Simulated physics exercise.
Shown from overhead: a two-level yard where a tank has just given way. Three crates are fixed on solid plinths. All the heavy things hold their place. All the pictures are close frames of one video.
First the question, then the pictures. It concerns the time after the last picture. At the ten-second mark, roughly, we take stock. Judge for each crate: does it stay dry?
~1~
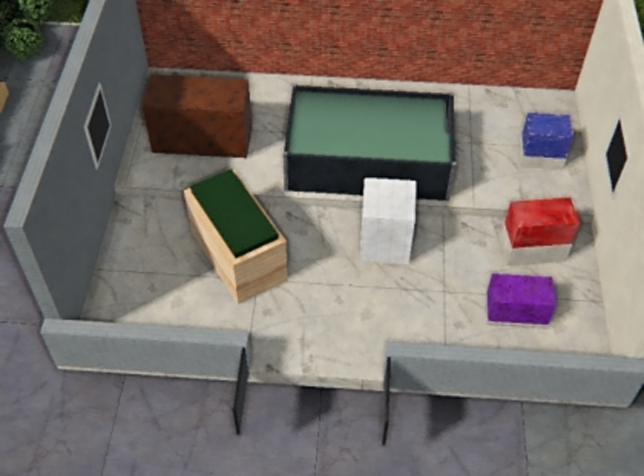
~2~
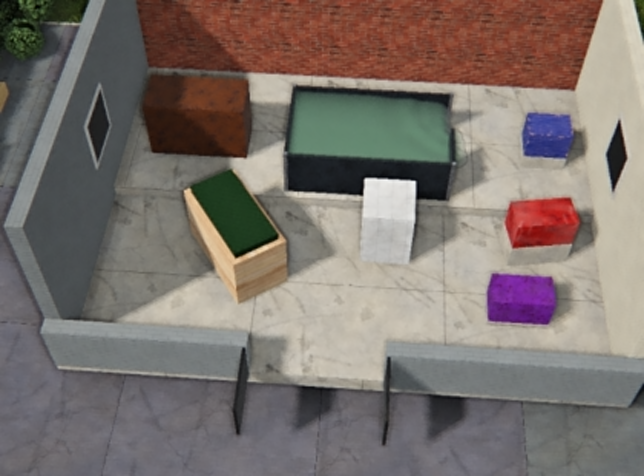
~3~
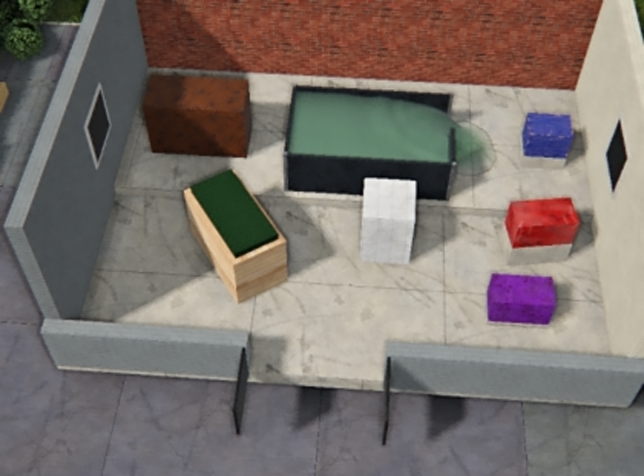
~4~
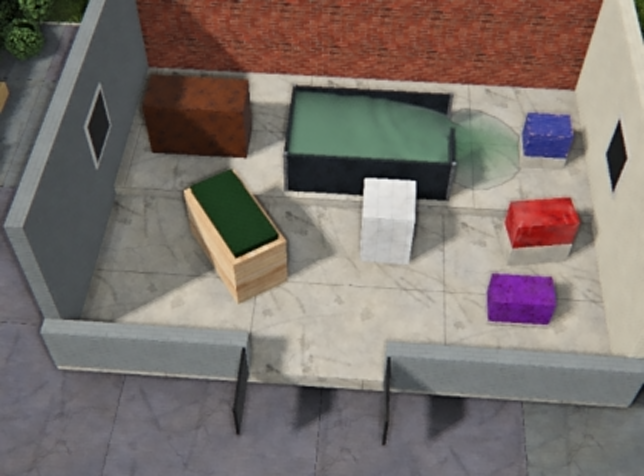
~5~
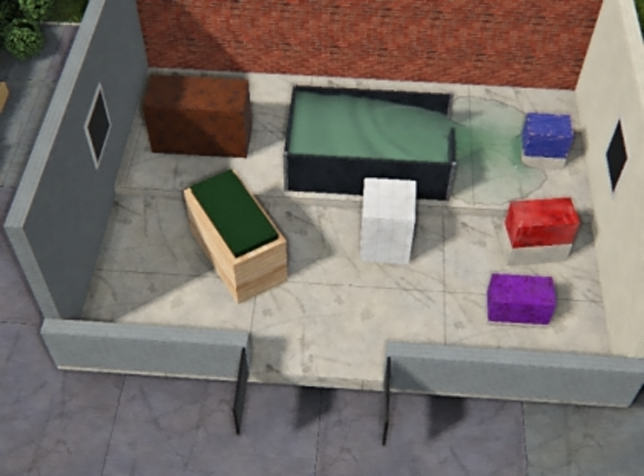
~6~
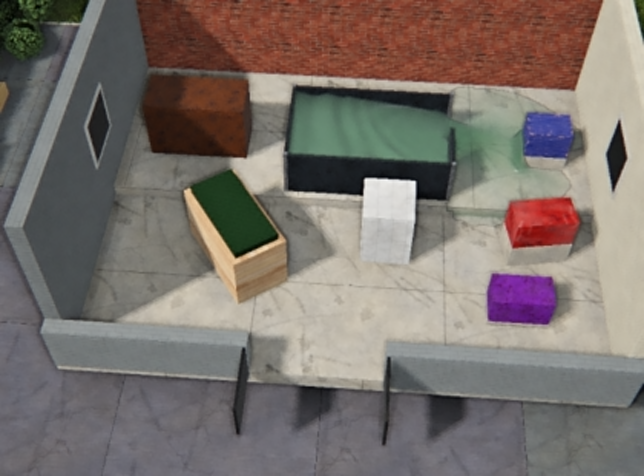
In order: The blue crate will have water on it. The red crate will have no water on it. The purple crate will have water on it.
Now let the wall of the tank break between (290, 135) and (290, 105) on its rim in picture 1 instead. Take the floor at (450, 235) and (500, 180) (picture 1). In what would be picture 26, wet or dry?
Untouched, then untouched.
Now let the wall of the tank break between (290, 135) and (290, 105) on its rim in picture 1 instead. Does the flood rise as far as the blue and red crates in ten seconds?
Then: The blue one remains dry, the red one remains dry.
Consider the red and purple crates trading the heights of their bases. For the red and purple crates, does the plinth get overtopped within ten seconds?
Well, the red crate gets reached and the purple crate stays unflooded.
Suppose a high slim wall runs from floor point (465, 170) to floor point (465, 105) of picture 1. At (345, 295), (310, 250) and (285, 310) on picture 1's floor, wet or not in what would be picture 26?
First unwetted, then unwetted, then unwetted.
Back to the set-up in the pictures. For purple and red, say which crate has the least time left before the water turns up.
That would be the red-painted one.
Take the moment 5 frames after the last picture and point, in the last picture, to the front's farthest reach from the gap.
The farthest wet point should be near (593, 265).
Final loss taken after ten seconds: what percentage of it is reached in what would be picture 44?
My reading is about 10 per cent.
A moment on, water covers 15 % of the floor; the blue crate water round its plinth, the red crate water round its plinth, the purple crate not reached.
Next, water covers 25 % of the floor; the blue crate water round its plinth, the red crate water round its plinth, the purple crate water round its plinth.
Then, water covers 35 % of the floor; the blue crate water round its plinth, the red crate water round its plinth, the purple crate water round its plinth.
Later, water covers 70 % of the floor; the blue crate water round its plinth, the red crate water round its plinth, the purple crate water round its plinth.
In the end, water covers 90 % of the floor; the blue crate was topped, the red crate stayed above the water, the purple crate was topped.
